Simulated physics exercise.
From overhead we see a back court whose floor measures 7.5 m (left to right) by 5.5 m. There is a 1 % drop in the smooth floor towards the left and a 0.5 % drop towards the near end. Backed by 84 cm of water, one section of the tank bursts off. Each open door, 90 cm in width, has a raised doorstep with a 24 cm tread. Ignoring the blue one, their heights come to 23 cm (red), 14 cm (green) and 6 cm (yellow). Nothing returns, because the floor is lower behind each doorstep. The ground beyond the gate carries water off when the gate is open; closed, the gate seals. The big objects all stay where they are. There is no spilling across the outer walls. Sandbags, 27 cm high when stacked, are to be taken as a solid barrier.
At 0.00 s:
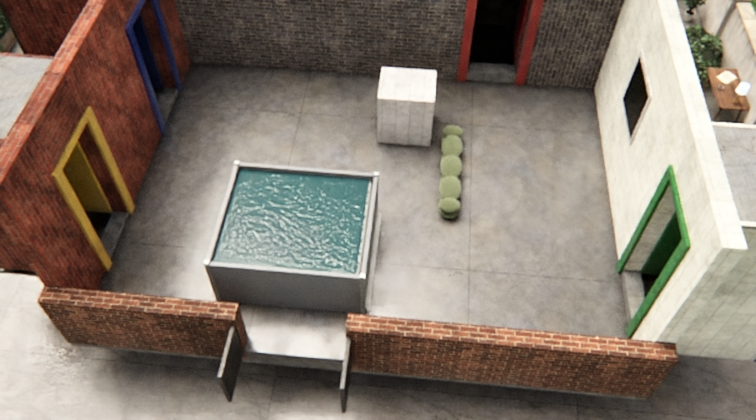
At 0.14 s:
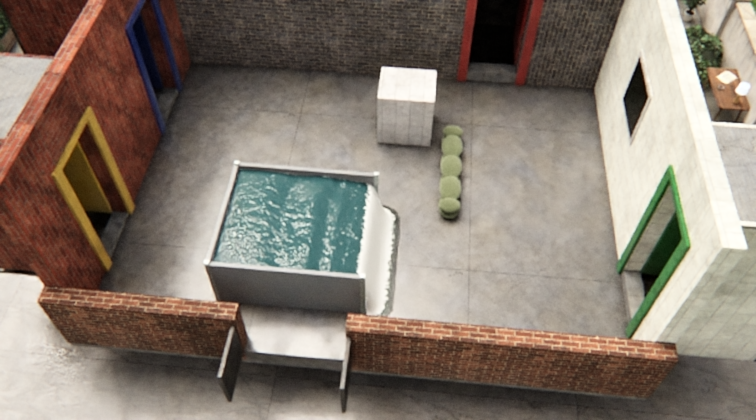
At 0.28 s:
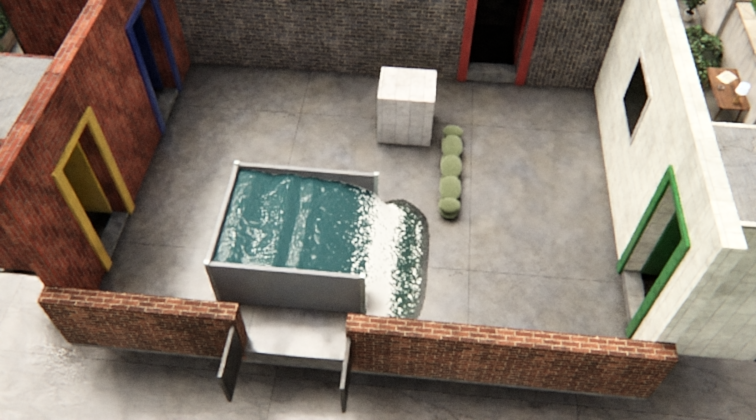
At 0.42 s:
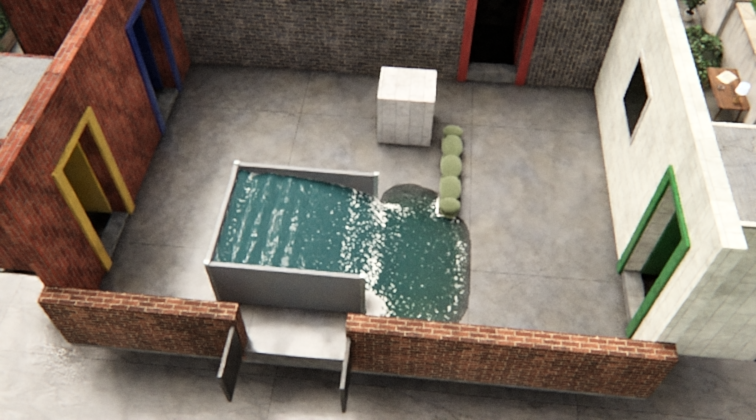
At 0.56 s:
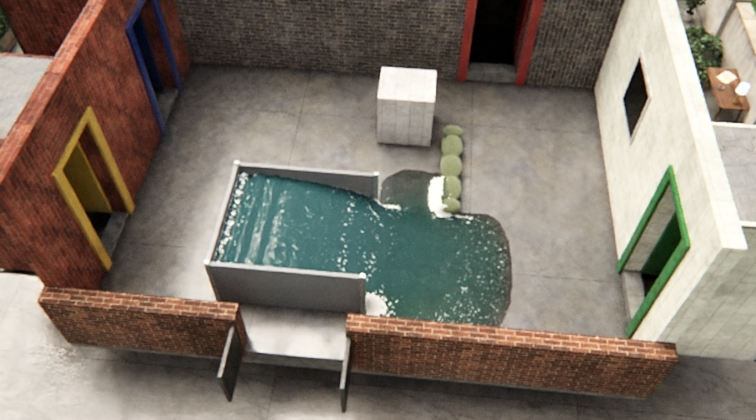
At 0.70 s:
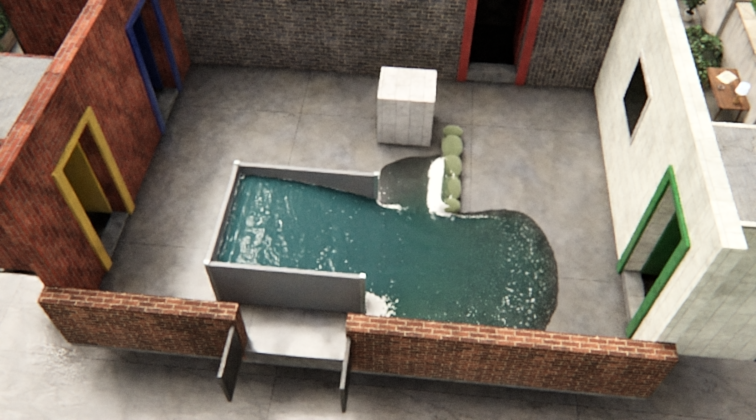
In the video, a tank of water in a walled courtyard opens along its right side, and foaming water pours out and spreads rightward across the grey floor, running along the brick wall and around the near end of a row of green bushes.
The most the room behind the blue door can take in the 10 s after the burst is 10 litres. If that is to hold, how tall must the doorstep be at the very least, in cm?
Close to 11.5 cm is just enough.
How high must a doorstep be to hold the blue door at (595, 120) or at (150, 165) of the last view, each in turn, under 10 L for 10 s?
About 12.5 cm for the first and 8.0 cm for the second.
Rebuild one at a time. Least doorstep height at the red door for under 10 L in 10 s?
Roughly 14.0 cm at red.
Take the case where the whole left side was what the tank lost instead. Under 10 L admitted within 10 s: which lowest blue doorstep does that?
About 10.5 cm.
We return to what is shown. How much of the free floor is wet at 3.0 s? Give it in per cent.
Near 50 per cent of the open floor.
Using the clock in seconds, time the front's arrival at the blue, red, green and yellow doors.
Door blue: 5.0 seconds; door red: 2.0 seconds; door green: 0.9 seconds; door yellow: 5.5 seconds.
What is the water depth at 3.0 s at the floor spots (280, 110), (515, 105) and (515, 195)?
Roughly 1, 3 and 2 cm, in turn.
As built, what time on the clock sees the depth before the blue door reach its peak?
Roughly 7.0 s.
After 1.4 s water covers 30 % of the floor, deepest (49 cm) near (627, 368); it has not reached the blue door.
After 3.0 s water covers 50 % of the floor, deepest (34 cm) near (625, 356); it has not reached the blue door.
After 10.0 s water covers 95 % of the floor, deepest (14 cm) near (87, 320); 13 cm at the blue door, 9 litres in over its 12 cm doorstep.
At the blue door as built, the water arrived by 5.0 s and peaked near 17 cm at 7.2 s.
Run again over the same 10 s with other heights there, 18 litres in over 10.5 cm, 3 litres over 14 cm. The limit of 10 litres is kept from about 11.5 cm up.
